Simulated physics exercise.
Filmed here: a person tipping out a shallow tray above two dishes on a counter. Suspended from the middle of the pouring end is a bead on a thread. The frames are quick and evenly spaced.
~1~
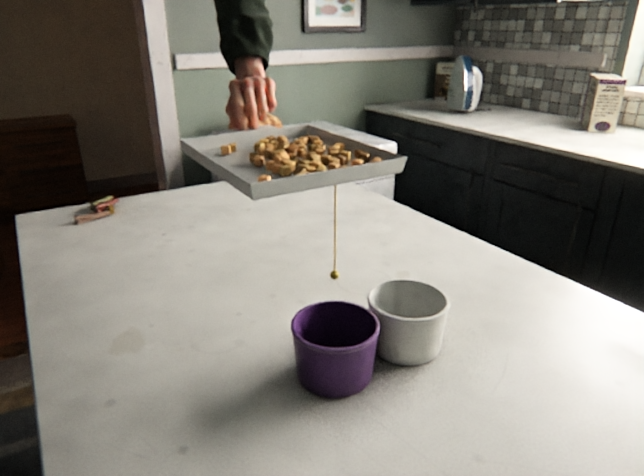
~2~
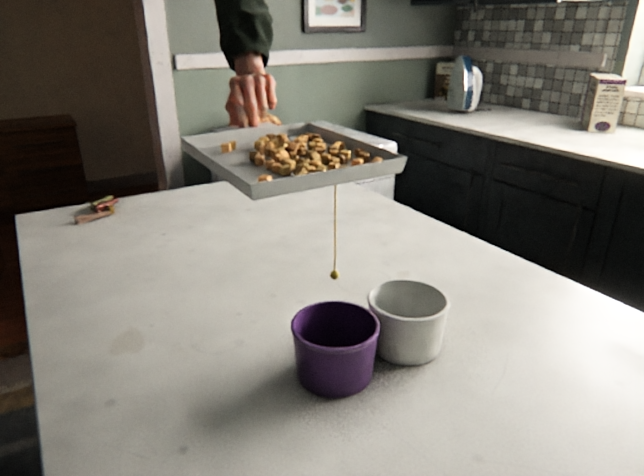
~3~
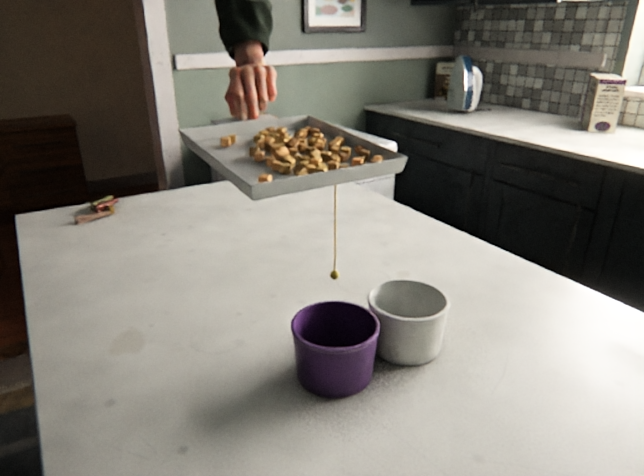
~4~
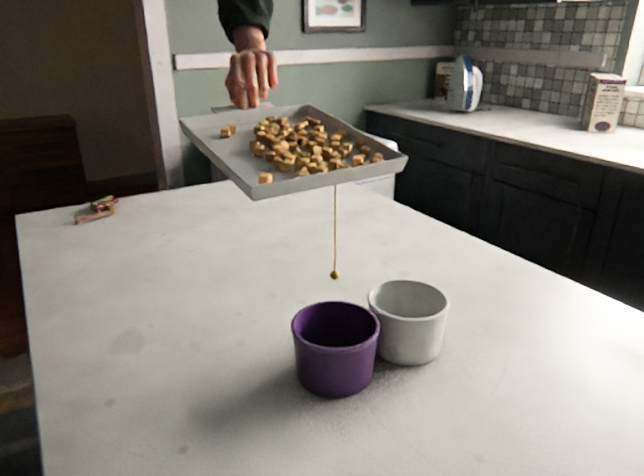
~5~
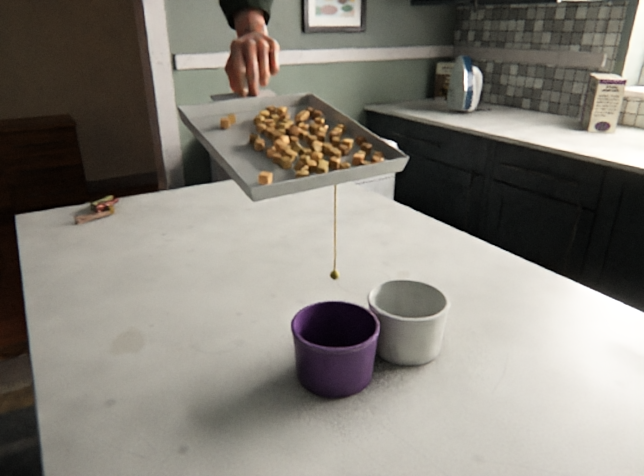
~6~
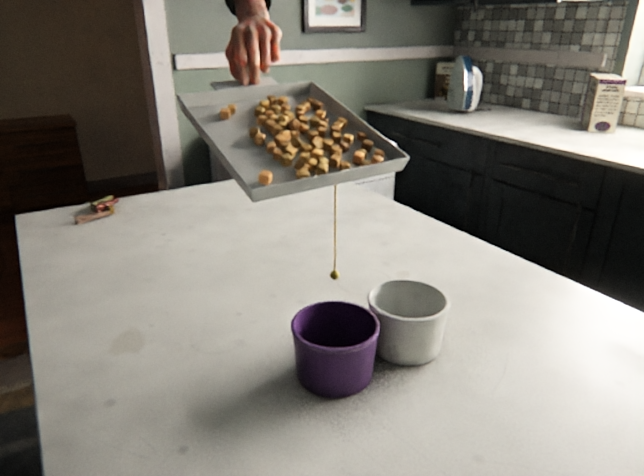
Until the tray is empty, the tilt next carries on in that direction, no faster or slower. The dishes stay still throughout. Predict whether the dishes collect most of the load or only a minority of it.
Honestly, the catch comes out above half of the load.
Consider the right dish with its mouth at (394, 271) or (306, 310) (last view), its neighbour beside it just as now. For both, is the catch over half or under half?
Try 1: A minority of it. Try 2: A minority of it.
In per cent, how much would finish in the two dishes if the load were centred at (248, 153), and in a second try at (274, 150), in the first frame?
First case: Around 60 %; second case: Around 70 %.
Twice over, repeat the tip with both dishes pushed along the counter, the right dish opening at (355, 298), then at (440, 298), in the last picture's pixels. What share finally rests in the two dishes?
Roughly 50 per cent, and 60 per cent.
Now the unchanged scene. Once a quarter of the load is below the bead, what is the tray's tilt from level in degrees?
Approx. reading: About 105°.
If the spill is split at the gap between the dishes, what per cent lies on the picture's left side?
40 in a hundred, roughly.
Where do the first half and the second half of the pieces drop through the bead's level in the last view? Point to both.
I'd put it at roughly (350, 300), and after that at roughly (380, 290).
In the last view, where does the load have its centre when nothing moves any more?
Roughly at (344, 365).
Soon after the last picture, tray tipped steeply; all on the tray.
A little later, tray tipped right over; most on the tray; a small part in the right dish; a small part outside both; a stray few in the air.
Later still, tray tipped past a quarter turn; about a third in the left dish; about a third in the right dish; about a quarter outside both.
At rest, tray tipped past a quarter turn; about a third in the left dish; about a third in the right dish; about a quarter outside both.
